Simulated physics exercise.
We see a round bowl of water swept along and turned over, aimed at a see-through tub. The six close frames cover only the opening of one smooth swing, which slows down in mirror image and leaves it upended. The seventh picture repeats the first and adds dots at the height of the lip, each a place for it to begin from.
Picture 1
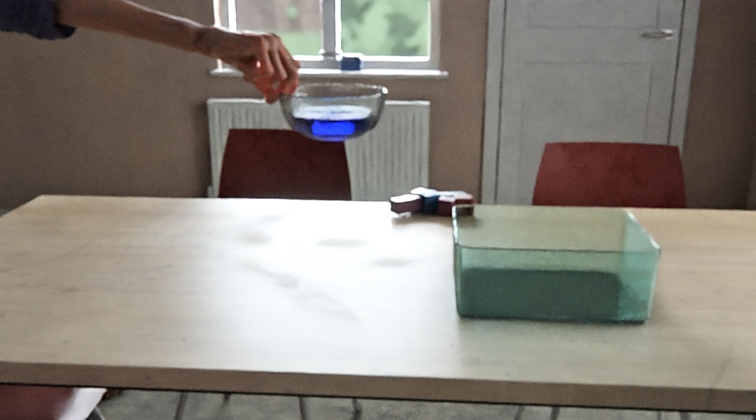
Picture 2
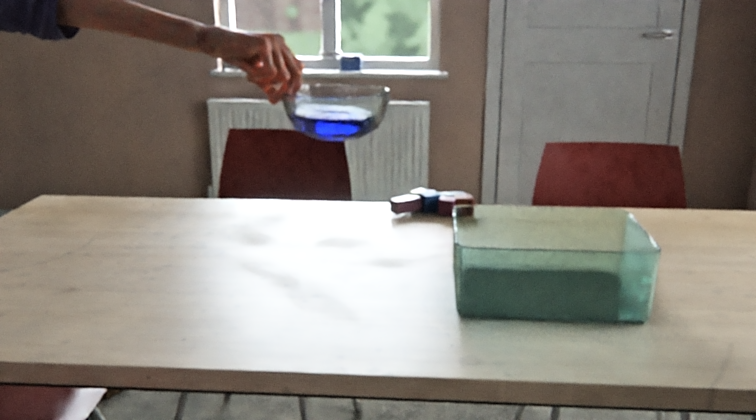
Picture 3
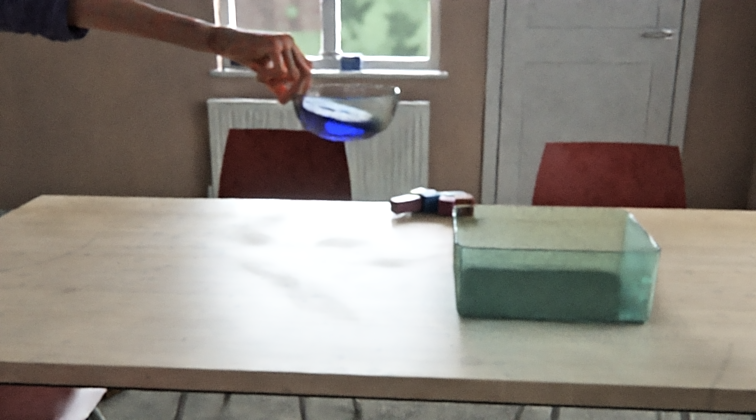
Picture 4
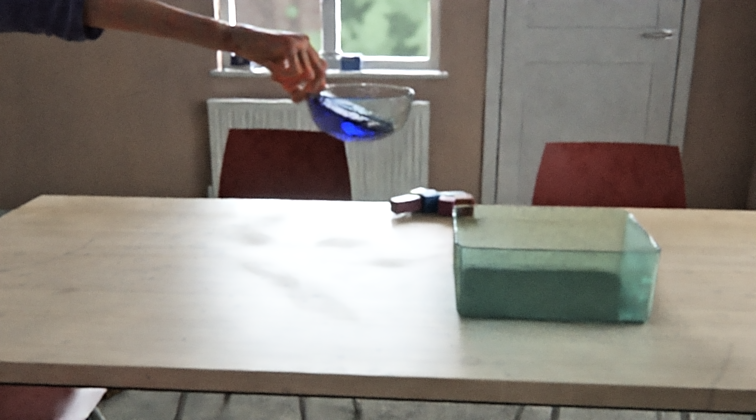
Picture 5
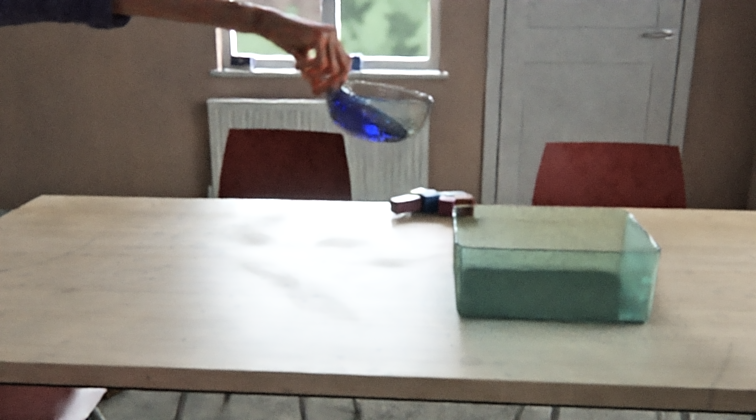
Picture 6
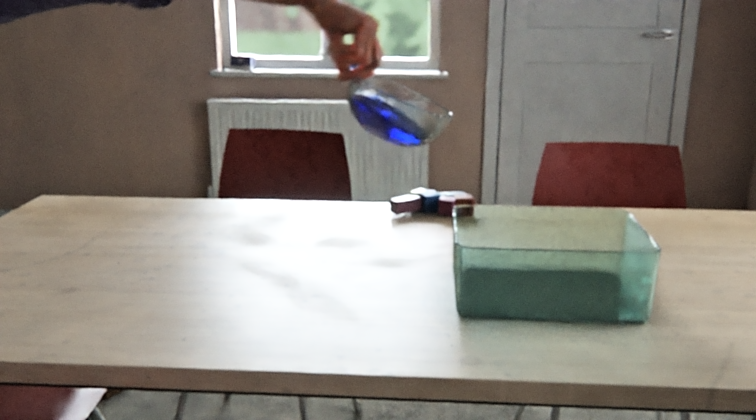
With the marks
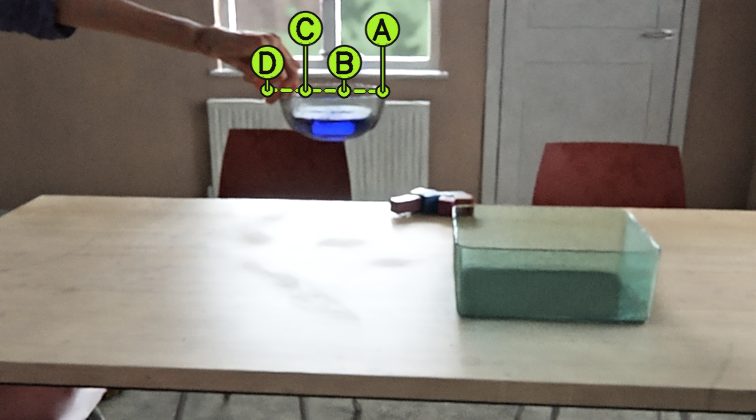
In a room with a pale wooden table holding a clear greenish tub and small blocks, a hand holds a glass bowl of blue liquid above the tabletop, moves it to the right, and gradually tilts it rightward.
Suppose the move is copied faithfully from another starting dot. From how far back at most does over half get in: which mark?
It is C.
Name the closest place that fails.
That would be D.
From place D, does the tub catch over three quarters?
No.
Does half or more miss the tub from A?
No, not at all.
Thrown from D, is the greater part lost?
Yes, that goes wrong.
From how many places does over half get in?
Three of them.
On the marked copy, A at (382, 91); B at (344, 90); C at (305, 90); D at (267, 90).
For place A, about 88 % lands in the tub, 8 % falls short and 3 % goes beside or beyond.
For place B, about 81 % lands in the tub, 8 % falls short and 11 % goes beside or beyond.
For place C, about 66 % lands in the tub, 26 % falls short and 7 % goes beside or beyond.
For place D, about 29 % lands in the tub, 67 % falls short and 4 % goes beside or beyond.
